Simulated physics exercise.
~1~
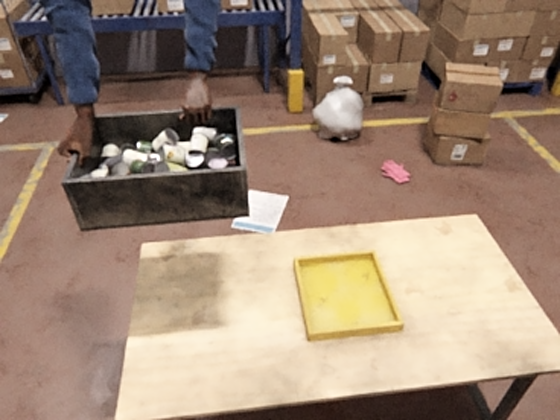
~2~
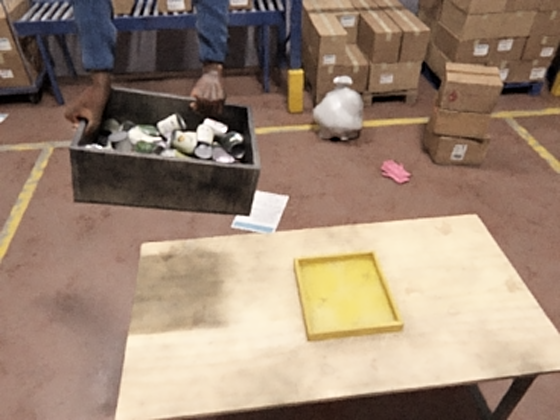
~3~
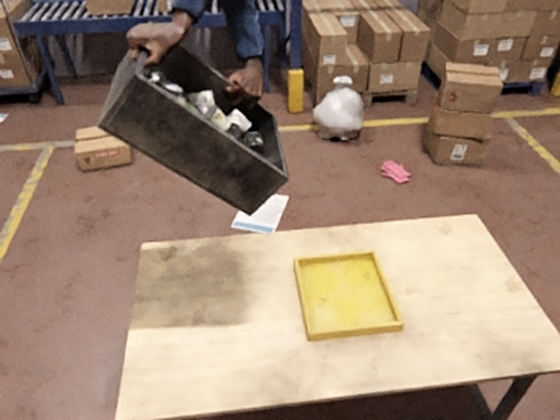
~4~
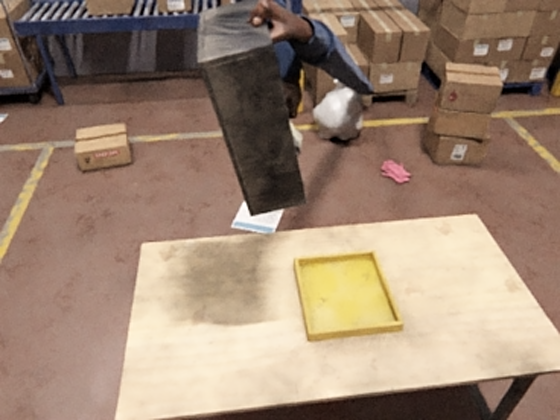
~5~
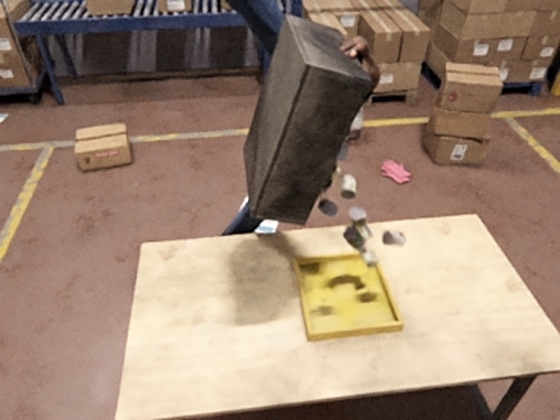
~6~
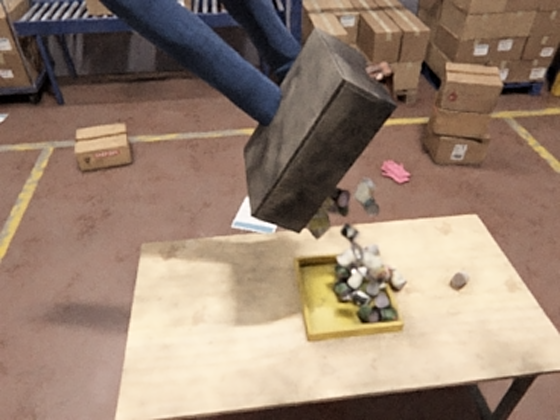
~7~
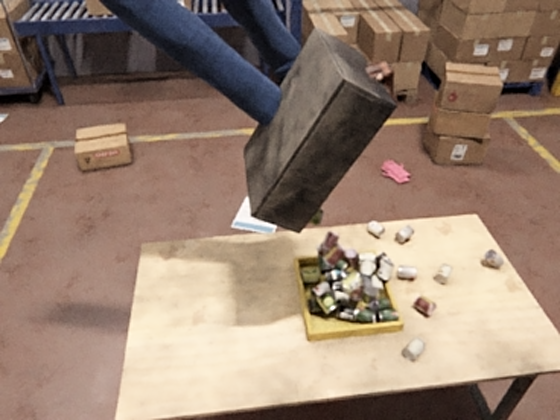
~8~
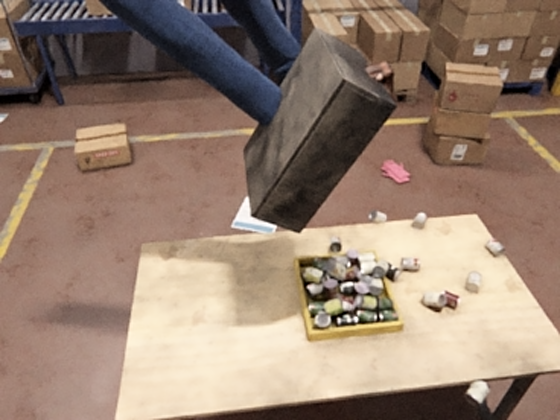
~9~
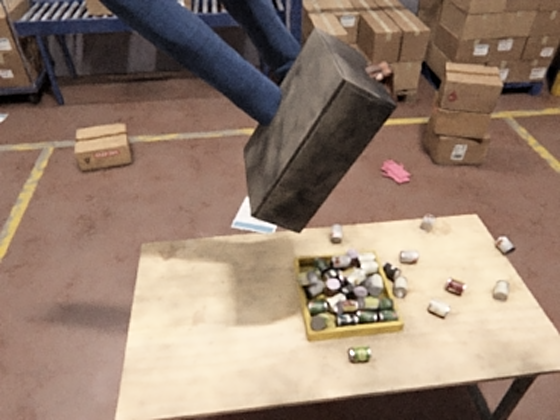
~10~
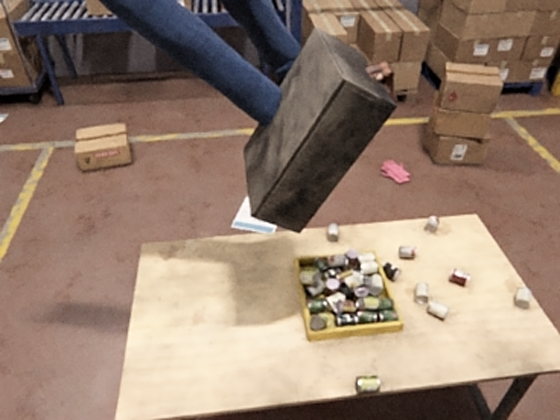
In this clip, a worker lifts a black crate of small tins, swings it right over a table and upends it above a yellow basket. The tins tumble out, filling the basket, while several scatter across the tabletop and the crate stays tilted overhead.
